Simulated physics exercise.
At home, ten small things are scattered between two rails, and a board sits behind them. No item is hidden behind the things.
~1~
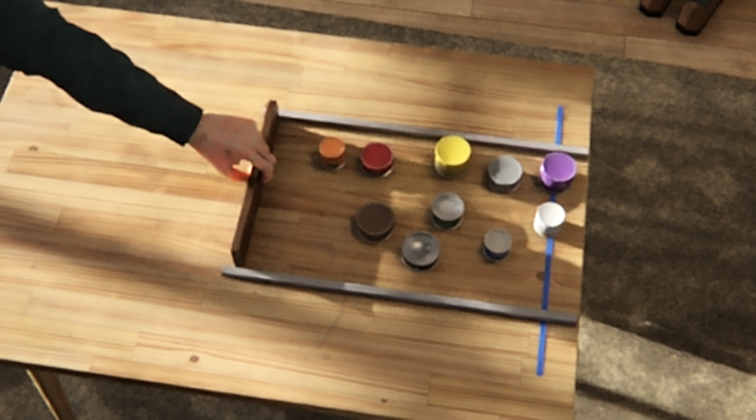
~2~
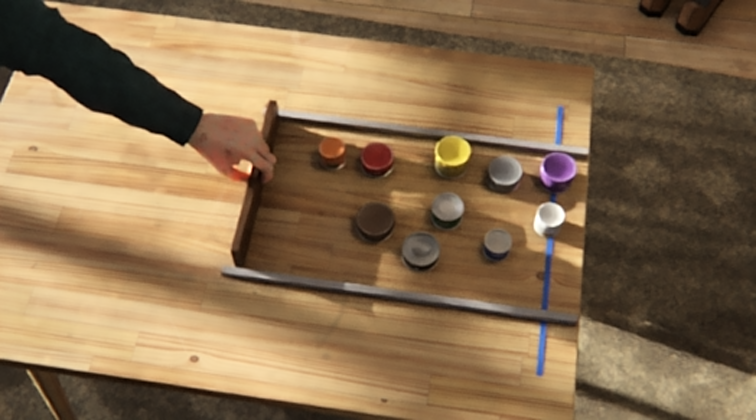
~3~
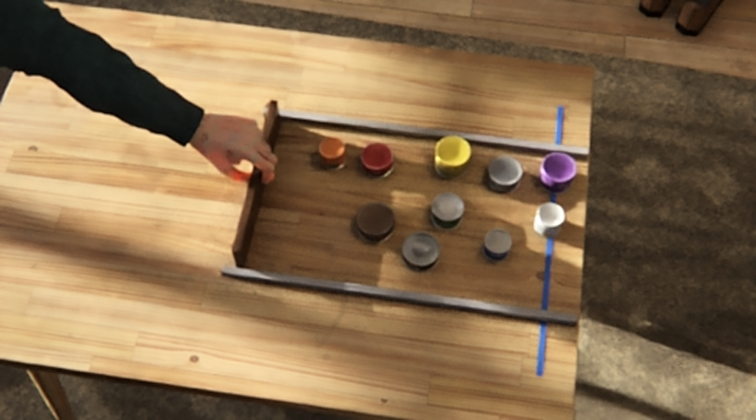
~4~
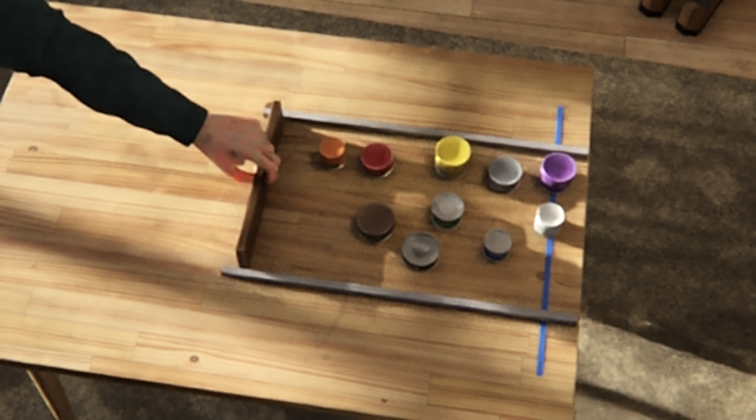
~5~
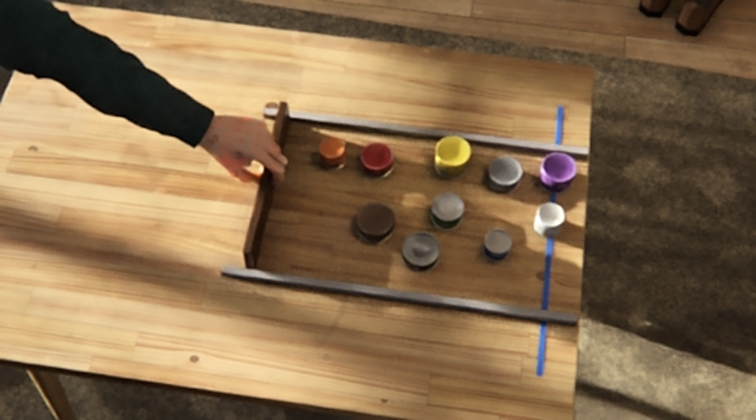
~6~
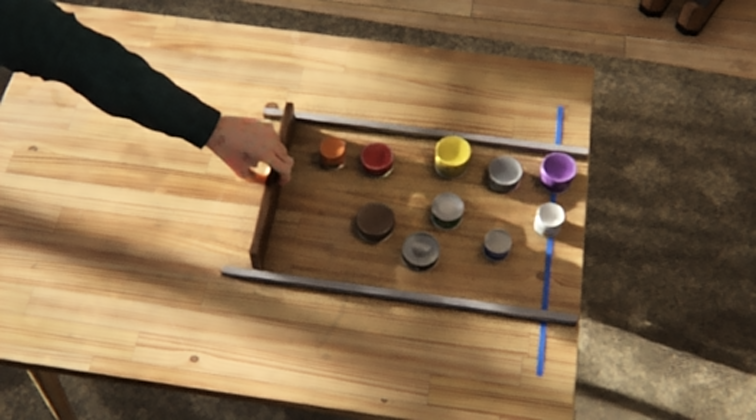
On a wooden table, a hand reaching in from the left grips a dark board between two rails and slides it slightly to the right, toward ten small scattered containers, which stay still near a strip of blue tape.
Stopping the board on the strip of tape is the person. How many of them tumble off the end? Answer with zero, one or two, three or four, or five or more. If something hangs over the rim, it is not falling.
Five or more.
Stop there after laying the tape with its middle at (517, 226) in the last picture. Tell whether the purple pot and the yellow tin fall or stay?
Purple pot down; yellow tin still up.
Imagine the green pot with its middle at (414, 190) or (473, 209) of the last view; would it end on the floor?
Spot by spot, it stays put and then it drops away.
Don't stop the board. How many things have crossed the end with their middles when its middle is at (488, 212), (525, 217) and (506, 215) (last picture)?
0; 2; 1.
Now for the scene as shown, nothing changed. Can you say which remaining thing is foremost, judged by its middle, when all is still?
Ending up nearest is the green pot.
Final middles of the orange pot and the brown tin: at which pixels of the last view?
(568, 198) and (569, 253), roughly.
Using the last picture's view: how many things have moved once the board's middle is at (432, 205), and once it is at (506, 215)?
7 at one spot and 10 at the other.
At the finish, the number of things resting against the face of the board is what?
4 in contact.
Early on, none off yet; purple pot at rest near (557, 174); white tub at rest near (549, 221); blue tin at rest near (497, 245).
Finally, the number that fall off is five or more; lost, red tin, grey pot, blue tin, white tub and purple pot.
